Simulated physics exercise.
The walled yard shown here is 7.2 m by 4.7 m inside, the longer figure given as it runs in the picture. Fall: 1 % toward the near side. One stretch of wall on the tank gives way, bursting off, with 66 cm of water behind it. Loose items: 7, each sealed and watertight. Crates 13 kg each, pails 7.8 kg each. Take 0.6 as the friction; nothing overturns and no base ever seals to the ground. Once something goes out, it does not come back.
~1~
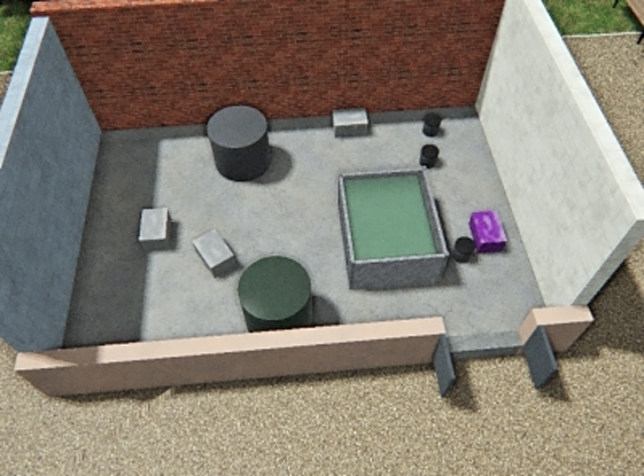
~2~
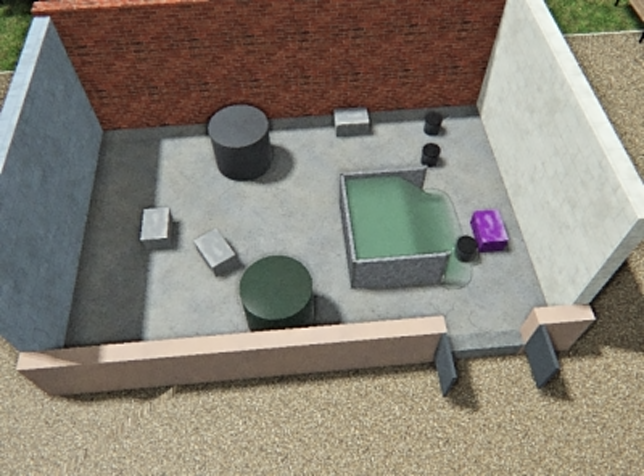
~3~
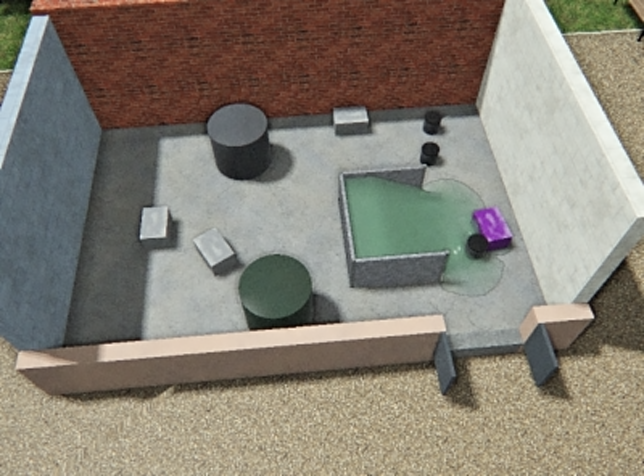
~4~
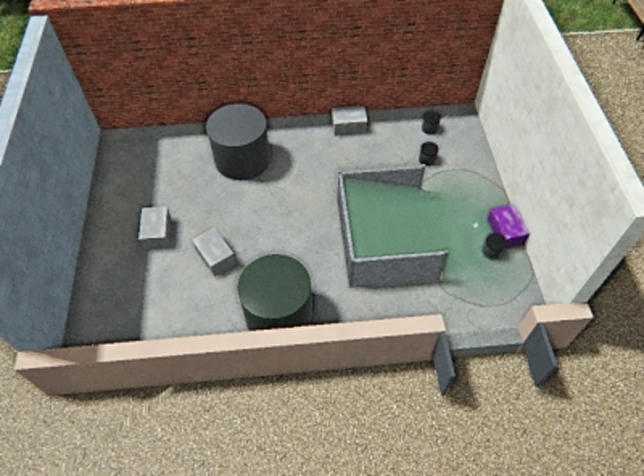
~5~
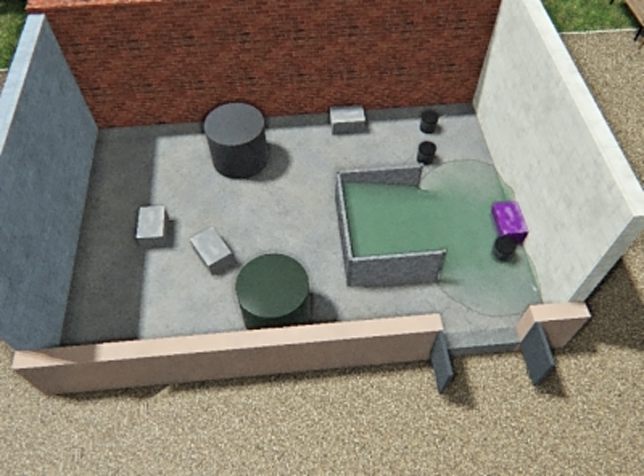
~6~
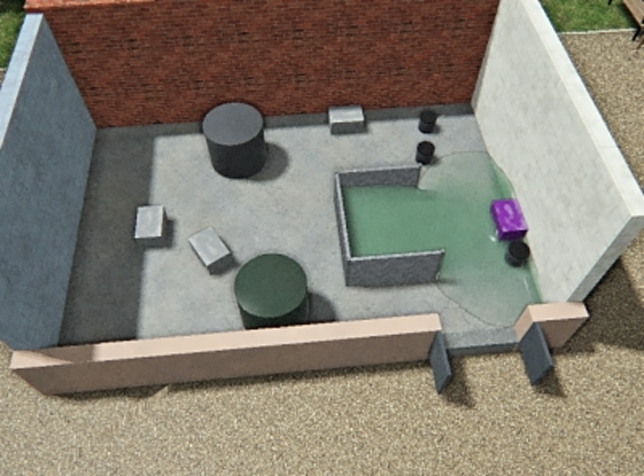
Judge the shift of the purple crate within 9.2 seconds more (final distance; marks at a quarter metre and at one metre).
By the end, the purple crate is taken a long way.
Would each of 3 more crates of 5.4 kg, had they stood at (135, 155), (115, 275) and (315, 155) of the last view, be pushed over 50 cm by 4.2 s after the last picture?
In order: Below it, below it, above it.
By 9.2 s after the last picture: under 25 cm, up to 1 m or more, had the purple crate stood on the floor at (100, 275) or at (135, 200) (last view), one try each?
Outcomes in order: It sits still; it sits still.
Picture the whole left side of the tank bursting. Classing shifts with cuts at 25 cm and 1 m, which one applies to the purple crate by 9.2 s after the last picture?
My answer is that the purple crate remains put.
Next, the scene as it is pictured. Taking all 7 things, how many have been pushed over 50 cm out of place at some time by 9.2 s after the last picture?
Answer: 4.
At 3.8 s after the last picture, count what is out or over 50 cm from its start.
My count gives 4.
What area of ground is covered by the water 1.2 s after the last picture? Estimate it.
Close to 10.0 m2, I'd say.
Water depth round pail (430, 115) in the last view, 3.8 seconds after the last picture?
I'd say some 5 cm.
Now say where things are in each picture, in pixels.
The purple crate at (489, 226) rests on the ground; water covers 2.1 m2; 0 of 7 have shifted, in the first picture.
The purple crate at (491, 225), on the bottom; water covers 3.0 m2; 0 of 7 have shifted, in the second picture.
The purple crate at (493, 224), on the bottom, 5 cm from its start; 4.0 m2 under water; 2 of 7 have shifted, in the third picture.
The purple crate at (511, 221), on the bottom, 35 cm from its start; water covers 5.4 m2; 2 of 7 have shifted, in the fourth picture.
The purple crate at (511, 217) rests on the ground, 40 cm from its start; 6.3 m2 under water; 2 of 7 have shifted, in the fifth picture.
The purple crate at (511, 215) floats, 40 cm from its start; 6.8 m2 under water; 2 of 7 have shifted, in the sixth picture.
Then, 1.2 s after the last picture the purple crate is near (514, 229), 0.4 m from its start, afloat; 1 of 7 are out; 1 afloat.
Then, 3.8 s after the last picture the purple crate is near (490, 272), 0.9 m from its start, afloat; 1 of 7 are out; 1 afloat.
Then, 6.2 s after the last picture the purple crate is near (477, 308), 1.5 m from its start, aground; 1 of 7 are out; 0 afloat.
Then, 9.2 s after the last picture the purple crate is near (477, 308), 1.5 m from its start, aground; 1 of 7 are out; 0 afloat.
